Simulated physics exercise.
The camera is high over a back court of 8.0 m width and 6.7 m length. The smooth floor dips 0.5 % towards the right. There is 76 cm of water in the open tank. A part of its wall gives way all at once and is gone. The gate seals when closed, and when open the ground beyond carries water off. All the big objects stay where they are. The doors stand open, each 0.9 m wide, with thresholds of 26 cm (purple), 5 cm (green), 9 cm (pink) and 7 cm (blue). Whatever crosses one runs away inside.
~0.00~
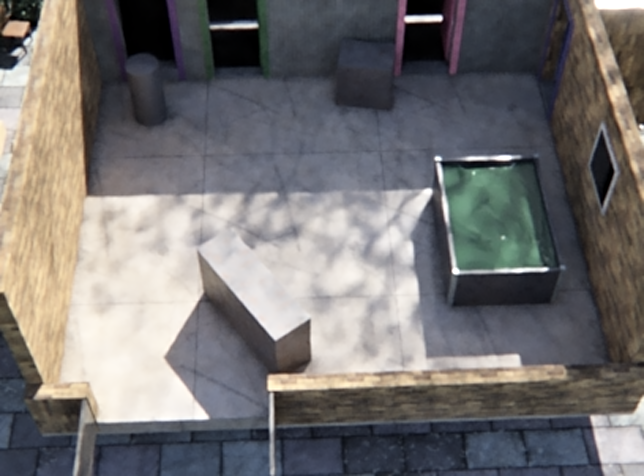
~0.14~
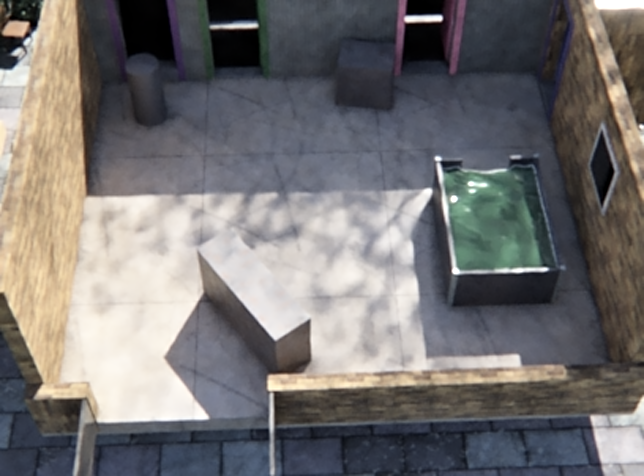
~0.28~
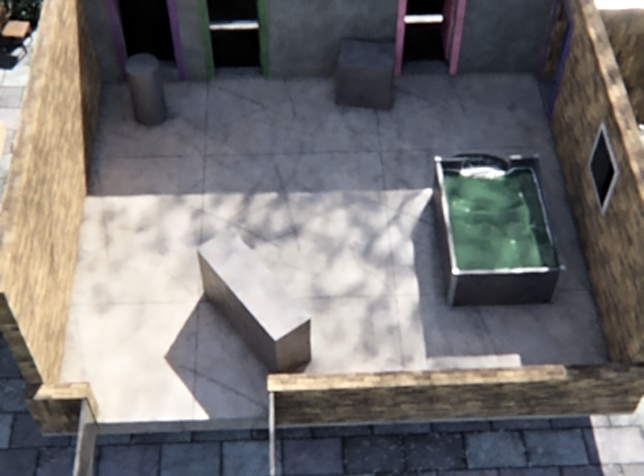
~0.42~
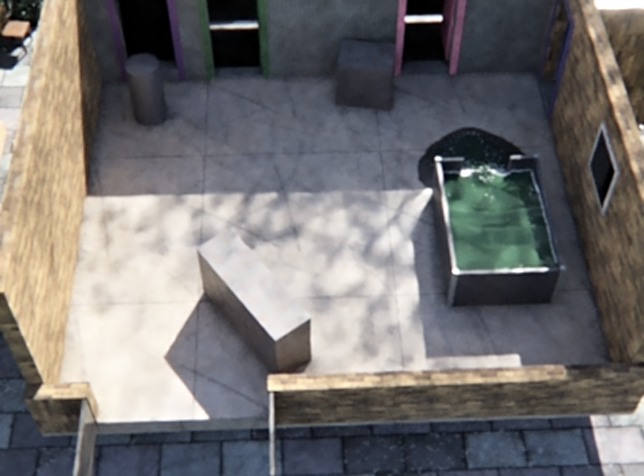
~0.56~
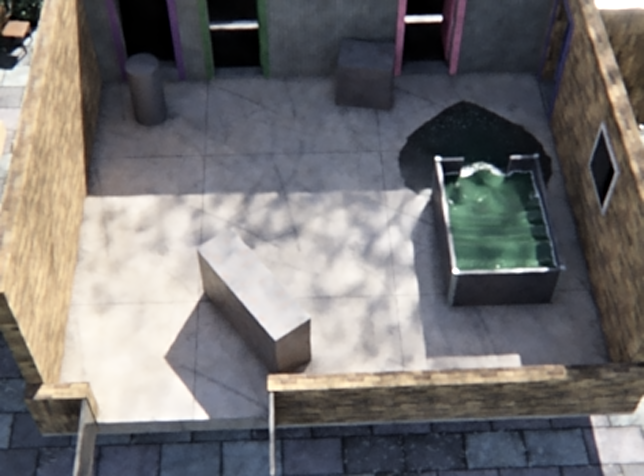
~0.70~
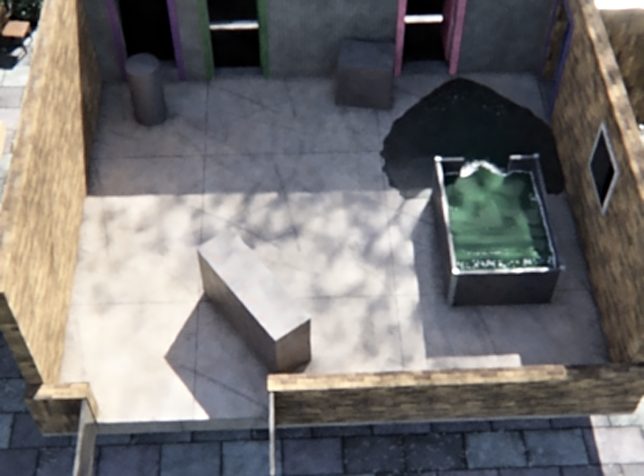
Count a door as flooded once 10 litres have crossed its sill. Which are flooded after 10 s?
Within that time: At the purple door it keeps below the limit; at the green door it stays under the limit; at the pink door it goes over the limit; at the blue door it passes the limit.
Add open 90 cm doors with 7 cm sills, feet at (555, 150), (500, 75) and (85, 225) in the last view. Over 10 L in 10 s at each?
In that order: Over, over, not over.
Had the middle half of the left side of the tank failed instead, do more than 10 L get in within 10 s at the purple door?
Against that limit: Purple not over.
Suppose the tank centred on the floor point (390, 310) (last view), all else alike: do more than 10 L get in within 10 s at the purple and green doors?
Then: Purple below, green over.
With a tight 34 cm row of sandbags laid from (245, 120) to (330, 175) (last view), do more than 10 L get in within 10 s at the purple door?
Against that limit: Purple not over.
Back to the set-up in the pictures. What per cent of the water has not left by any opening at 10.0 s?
Some 72 per cent remains.
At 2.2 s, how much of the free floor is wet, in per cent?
About 20 per cent.
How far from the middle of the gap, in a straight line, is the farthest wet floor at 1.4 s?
Roughly 3.2 m.
After 1.4 s water covers 20 % of the floor and is deepest (41 cm) near (538, 77); purple door not reached, green door not reached, pink door 18 cm at the sill, 30 L in, blue door 15 cm at the sill, 1 L in.
After 2.2 s water covers 20 % of the floor and is deepest (32 cm) near (538, 77); purple door not reached, green door not reached, pink door 28 cm at the sill, 122 L in, blue door 22 cm at the sill, 40 L in.
After 3.5 s water covers 30 % of the floor and is deepest (25 cm) near (371, 81); purple door 2 cm at the sill, 0 L in, green door 4 cm at the sill, 0 L in, pink door 22 cm at the sill, 233 L in, blue door 18 cm at the sill, 136 L in.
After 6.0 s water covers 45 % of the floor and is deepest (18 cm) near (528, 77); purple door 4 cm at the sill, 0 L in, green door 4 cm at the sill, 0 L in, pink door 15 cm at the sill, 322 L in, blue door 15 cm at the sill, 222 L in.
After 10.0 s water covers 75 % of the floor and is deepest (11 cm) near (546, 112); purple door 3 cm at the sill, 0 L in, green door 3 cm at the sill, 0 L in, pink door 10 cm at the sill, 353 L in, blue door 11 cm at the sill, 312 L in.
